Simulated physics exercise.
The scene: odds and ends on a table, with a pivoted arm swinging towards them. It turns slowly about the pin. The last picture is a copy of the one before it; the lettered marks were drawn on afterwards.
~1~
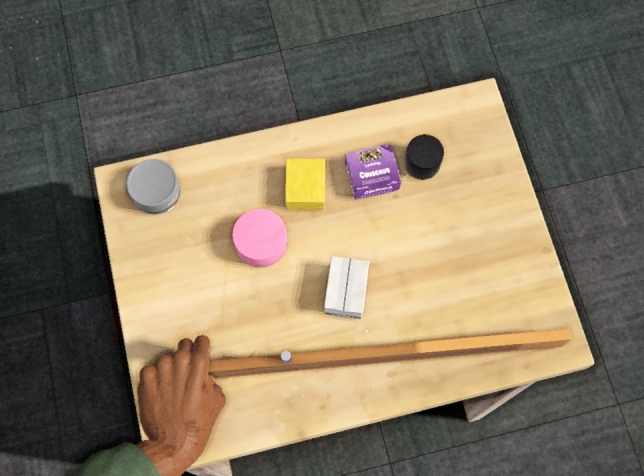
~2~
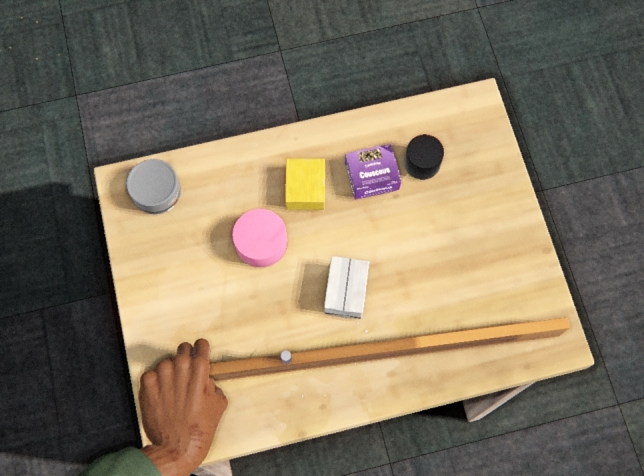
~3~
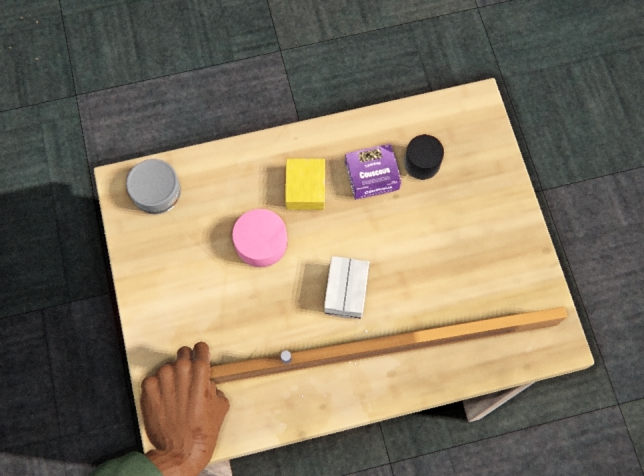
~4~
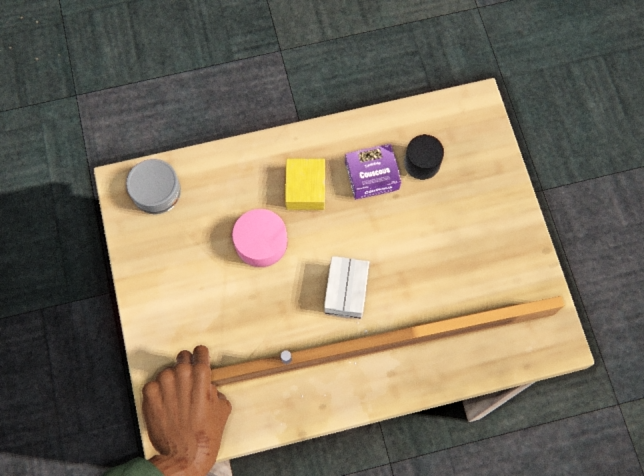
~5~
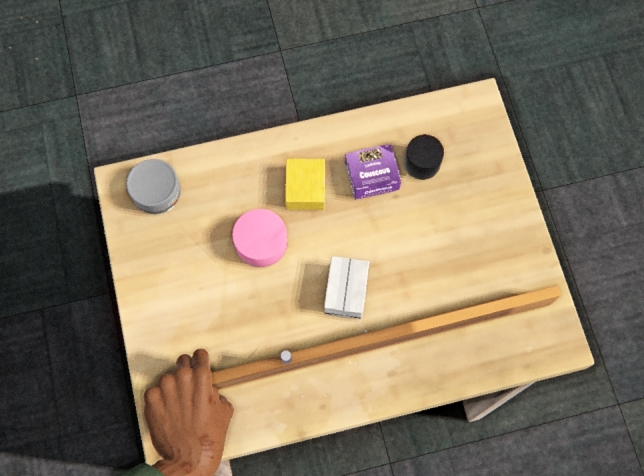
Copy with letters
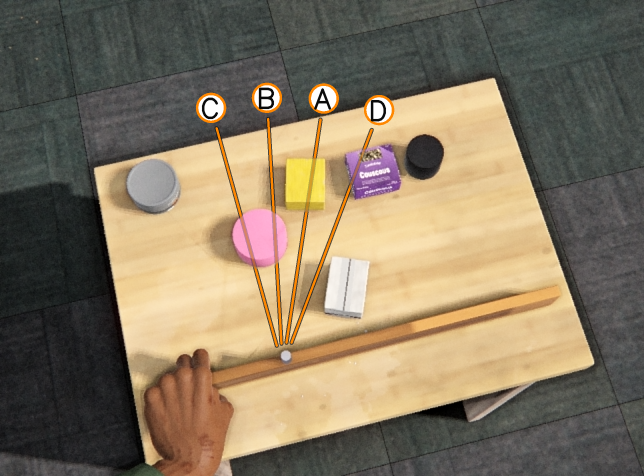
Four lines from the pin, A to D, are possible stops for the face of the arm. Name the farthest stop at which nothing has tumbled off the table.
D is the last safe line.
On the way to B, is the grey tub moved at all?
No.
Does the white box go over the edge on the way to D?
No.
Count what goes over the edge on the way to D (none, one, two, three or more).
By then, none.
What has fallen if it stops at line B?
The black pot goes over.
On the copy, A at (305, 226); B at (274, 226); C at (246, 232); D at (333, 232).
On D. First, arm (407, 277); white box (342, 281); grey tub (154, 187).
Then, arm (369, 242); black pot (409, 147); white box (330, 262).
Finally, arm (337, 227); black pot (356, 118); purple packet (327, 157); nothing has fallen.
By contrast, A drops the black pot; B drops the black pot; C drops the black pot.
